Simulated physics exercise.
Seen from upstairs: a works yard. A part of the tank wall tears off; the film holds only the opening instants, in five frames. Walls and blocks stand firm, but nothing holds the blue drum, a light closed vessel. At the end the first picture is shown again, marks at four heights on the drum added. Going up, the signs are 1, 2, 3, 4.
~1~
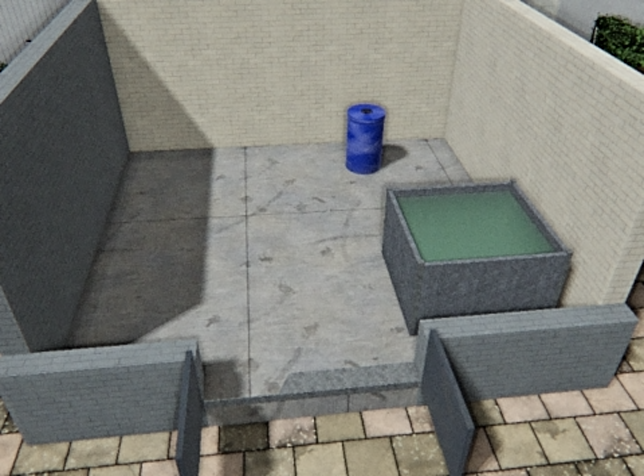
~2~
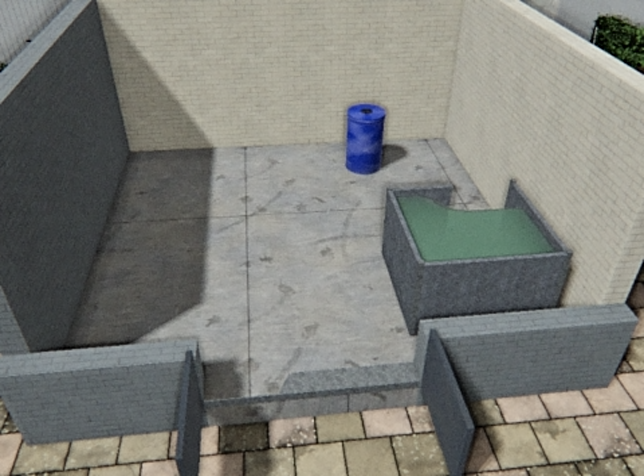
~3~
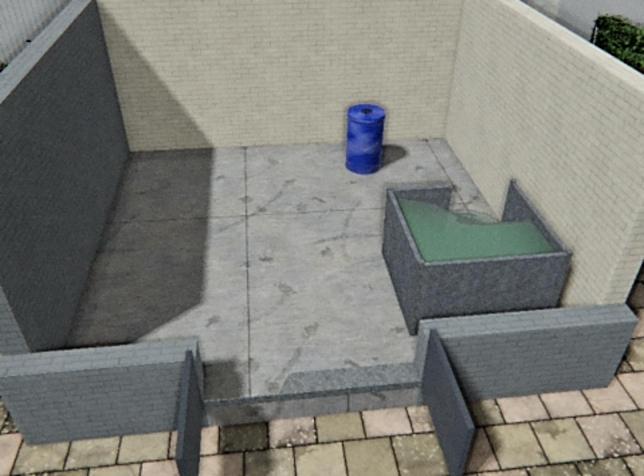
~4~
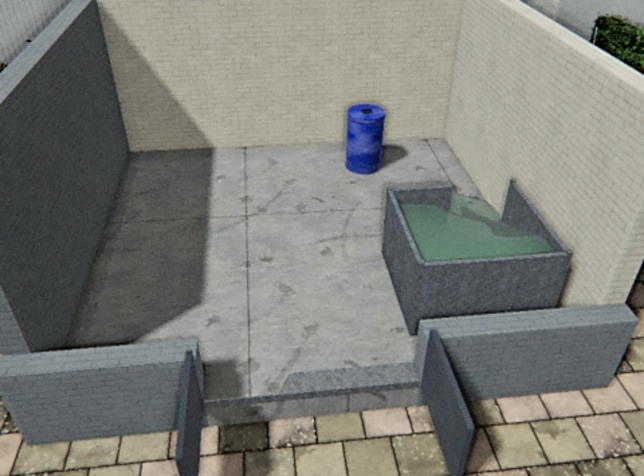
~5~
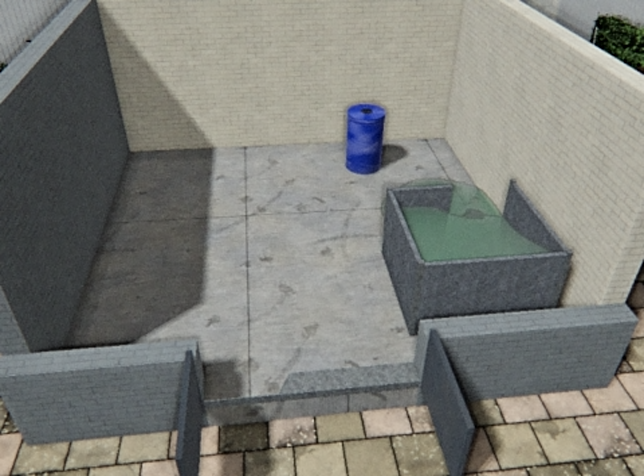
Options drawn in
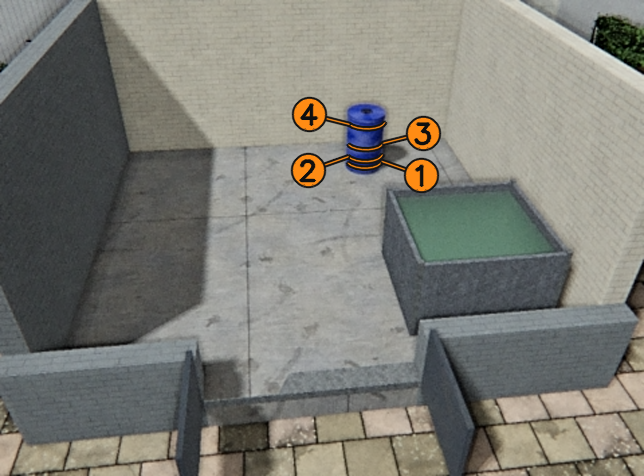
The back of a full stone tank opened in a walled yard, and the green water inside sank and sloshed toward the gap, while the blue drum near the back wall stayed still.
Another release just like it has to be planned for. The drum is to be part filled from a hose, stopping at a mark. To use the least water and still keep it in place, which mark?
Line 3 just does it.
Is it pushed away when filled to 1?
Yes.
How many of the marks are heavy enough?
Two.
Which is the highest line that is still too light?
The answer is 2.
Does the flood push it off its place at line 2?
Yes, it does.
On the marked copy, 1 at (367, 168); 2 at (367, 161); 3 at (368, 149); 4 at (369, 128); from the bottom up 1, 2, 3, 4.
With 1, it is pushed about 4 times its own width away.
With 2, it is pushed about half its own width away.
With 3, it does not move.
With 4, it does not move.
